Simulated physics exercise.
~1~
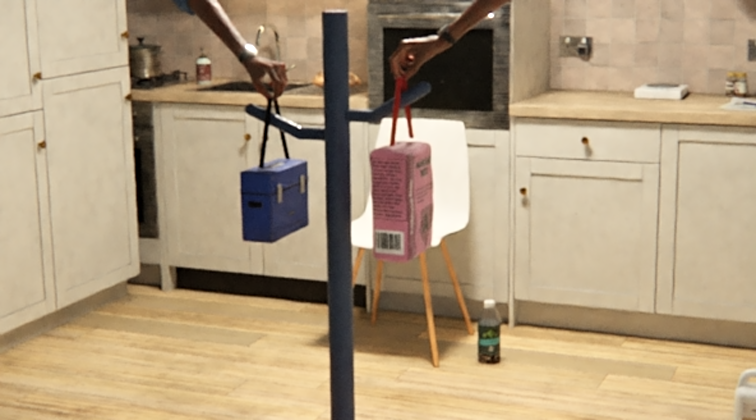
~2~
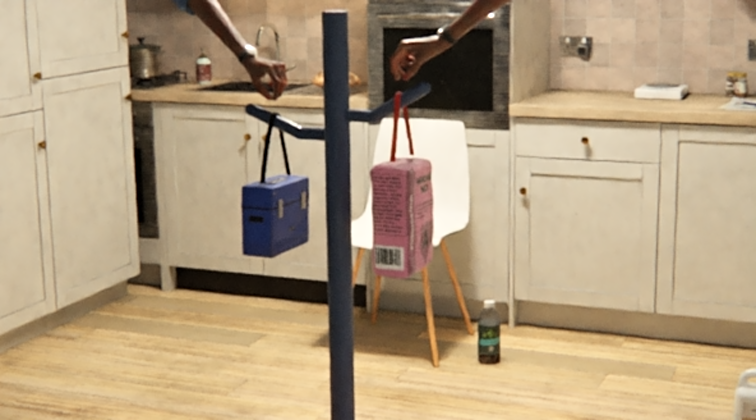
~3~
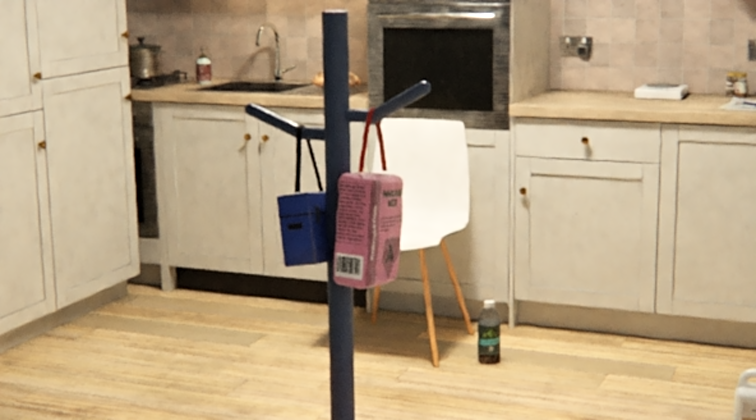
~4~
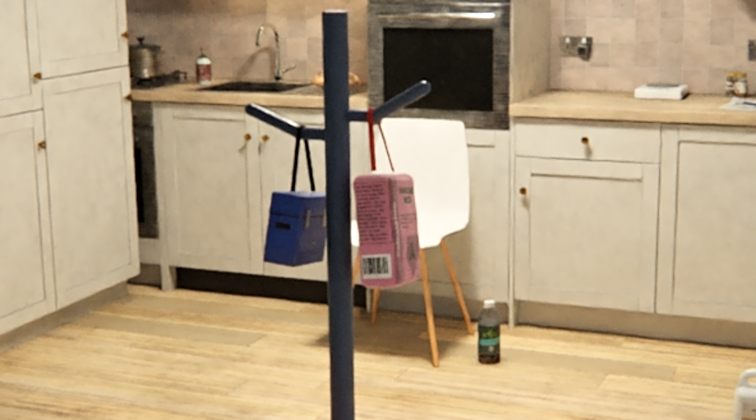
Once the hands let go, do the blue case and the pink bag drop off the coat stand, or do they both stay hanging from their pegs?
They both stay hanging. Their loops slide inward towards the pole, but the blue case and the pink bag each remain on their own peg.
